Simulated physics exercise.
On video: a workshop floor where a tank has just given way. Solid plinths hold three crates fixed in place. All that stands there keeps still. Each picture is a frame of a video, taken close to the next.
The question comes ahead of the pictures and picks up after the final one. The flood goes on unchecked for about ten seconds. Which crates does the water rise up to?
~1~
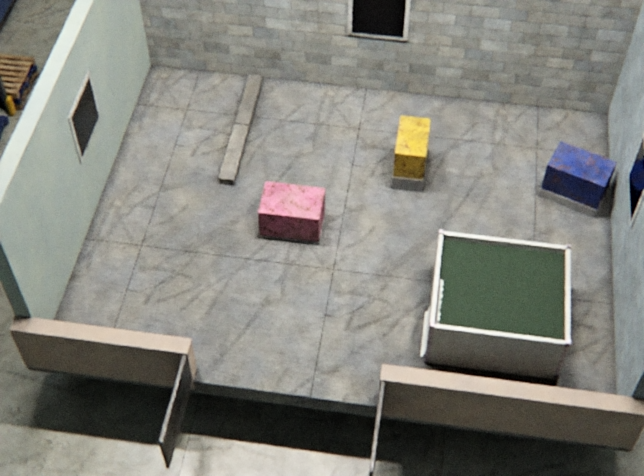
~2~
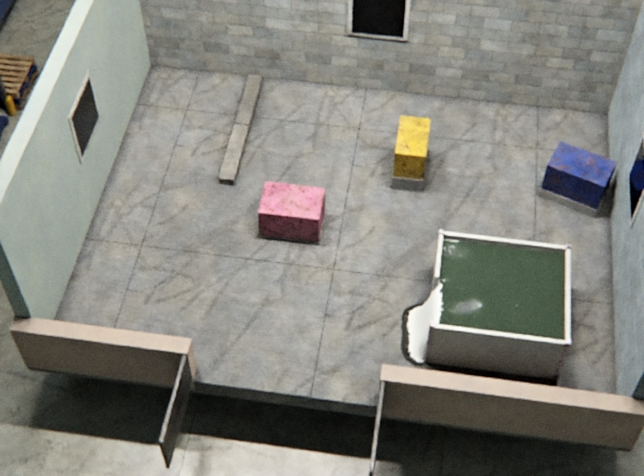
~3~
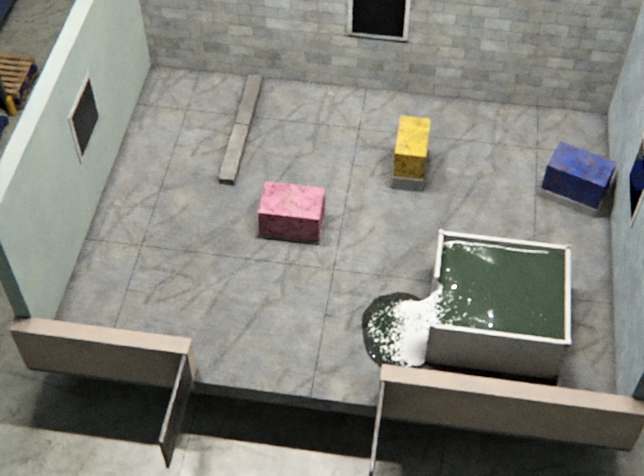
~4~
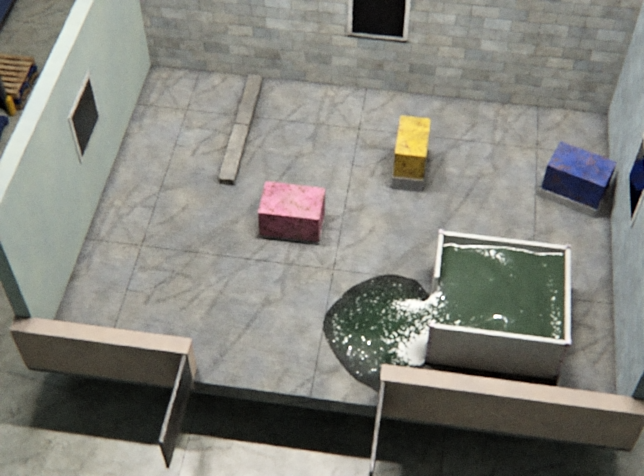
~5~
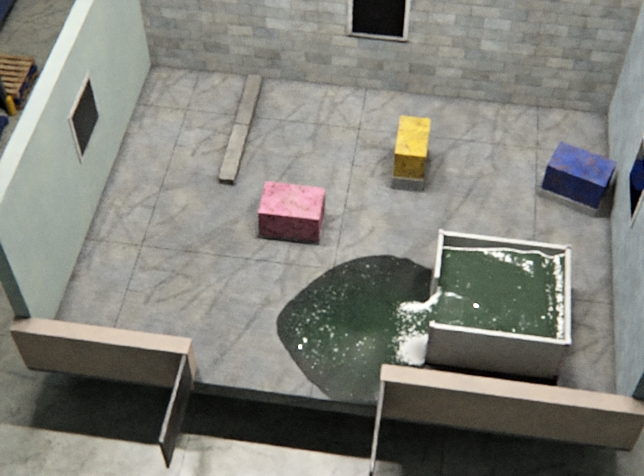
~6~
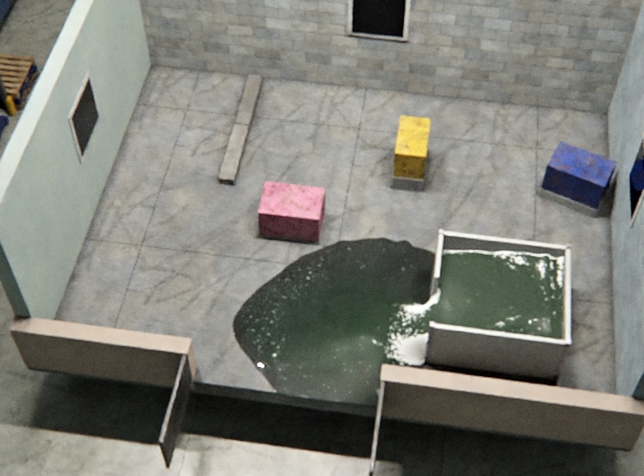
In order: The pink crate is within reach, the yellow crate is out of reach, the blue crate is out of reach.
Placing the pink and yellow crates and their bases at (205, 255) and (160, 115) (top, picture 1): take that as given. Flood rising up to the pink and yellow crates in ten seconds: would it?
The pink crate is flooded, the yellow crate stays untouched.
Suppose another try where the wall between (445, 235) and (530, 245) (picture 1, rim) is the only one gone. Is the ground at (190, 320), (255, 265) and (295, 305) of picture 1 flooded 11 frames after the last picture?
Unwetted / unwetted / unwetted.
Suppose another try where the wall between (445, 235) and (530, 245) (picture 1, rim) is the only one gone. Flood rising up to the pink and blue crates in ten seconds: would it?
First the pink: It gets reached; then the blue: It gets reached.
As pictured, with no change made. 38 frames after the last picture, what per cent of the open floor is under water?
I reckon around 50 %.
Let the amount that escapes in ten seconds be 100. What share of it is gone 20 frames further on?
I'd estimate some 60 per cent.
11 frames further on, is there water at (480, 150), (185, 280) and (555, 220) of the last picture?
Result by point, in sequence: Unwetted, then waterlogged, then unwetted.
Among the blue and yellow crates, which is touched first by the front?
That's the yellow one.
A moment on, water covers 30 % of the floor; the pink crate water round its plinth, the yellow crate not reached, the blue crate not reached.
Next, water covers 35 % of the floor; the pink crate water round its plinth, the yellow crate water round its plinth, the blue crate not reached.
Then, water covers 40 % of the floor; the pink crate water round its plinth, the yellow crate water round its plinth, the blue crate not reached.
Later, water covers 50 % of the floor; the pink crate water round its plinth, the yellow crate water round its plinth, the blue crate not reached.
In the end, water covers 55 % of the floor; the pink crate was topped, the yellow crate stayed above the water, the blue crate stayed above the water.
